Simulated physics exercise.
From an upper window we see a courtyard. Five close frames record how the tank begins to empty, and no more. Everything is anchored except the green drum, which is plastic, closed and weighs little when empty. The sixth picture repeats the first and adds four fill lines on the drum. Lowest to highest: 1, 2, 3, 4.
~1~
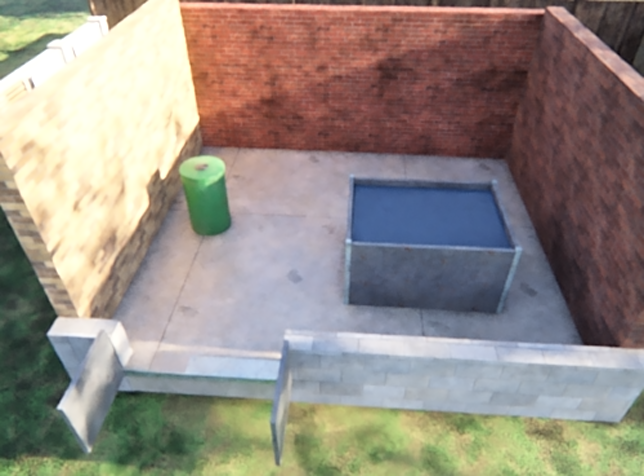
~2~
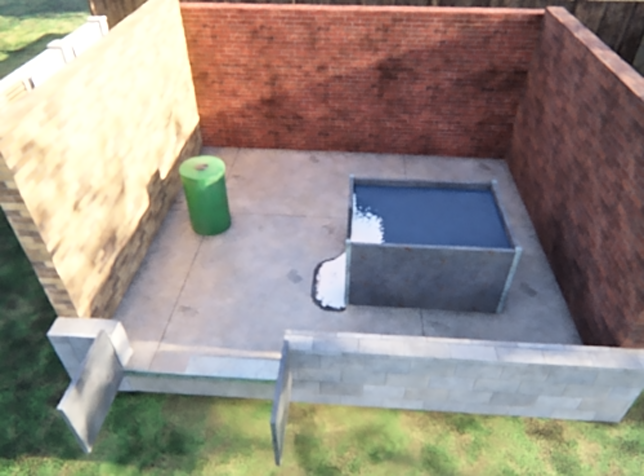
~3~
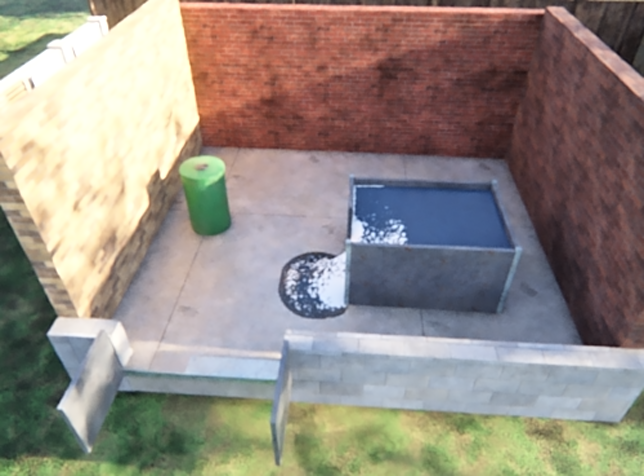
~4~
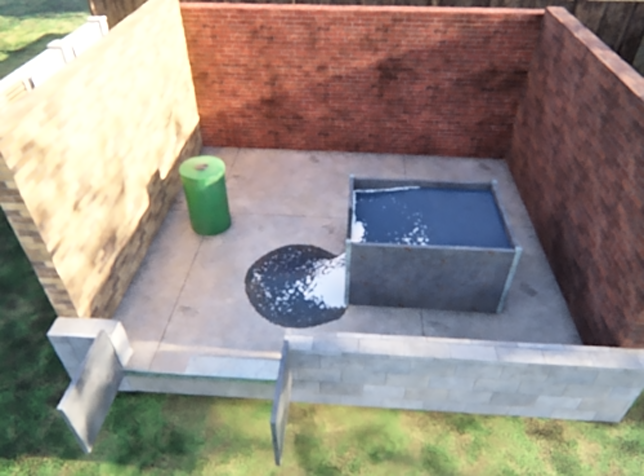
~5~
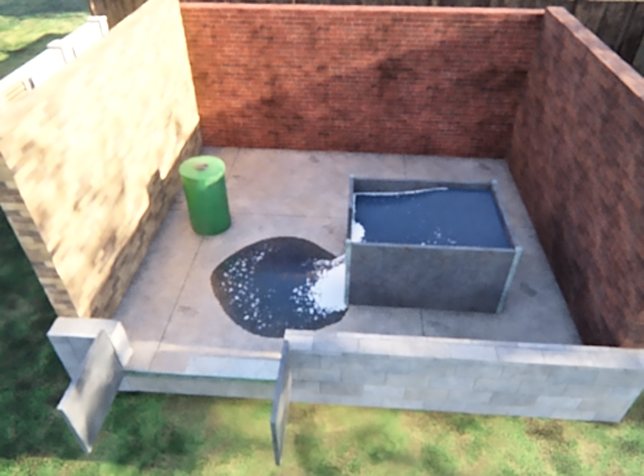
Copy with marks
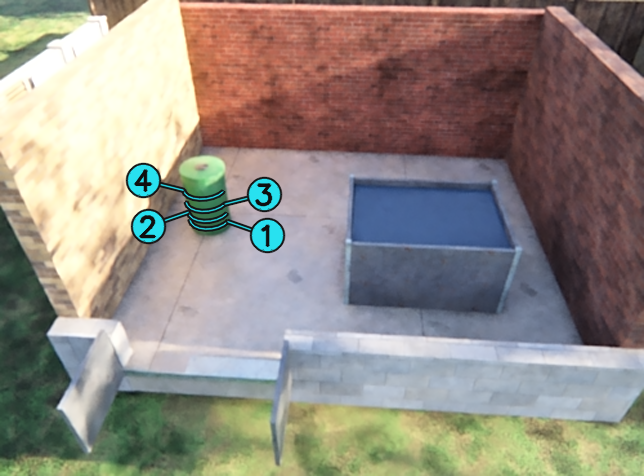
At first, a grey tank full of dark water stands in a walled courtyard, with a green drum to its left and an open gate in front. Then white, foaming water pours from the tank's left side, and a dark puddle spreads leftward across the paving, growing steadily wider.
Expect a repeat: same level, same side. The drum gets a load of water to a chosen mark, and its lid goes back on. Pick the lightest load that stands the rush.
2 is the one.
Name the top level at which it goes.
That would be 1.
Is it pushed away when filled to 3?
No, that is safe.
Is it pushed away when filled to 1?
Yes, that goes wrong.
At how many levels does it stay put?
Three of them.
In cyan, 1 at (205, 229); 2 at (203, 221); 3 at (201, 211); 4 at (199, 199); from the bottom up 1, 2, 3, 4.
For level 1, it is pushed about twice its own width away.
For level 2, it does not move.
For level 3, it does not move.
For level 4, it does not move.
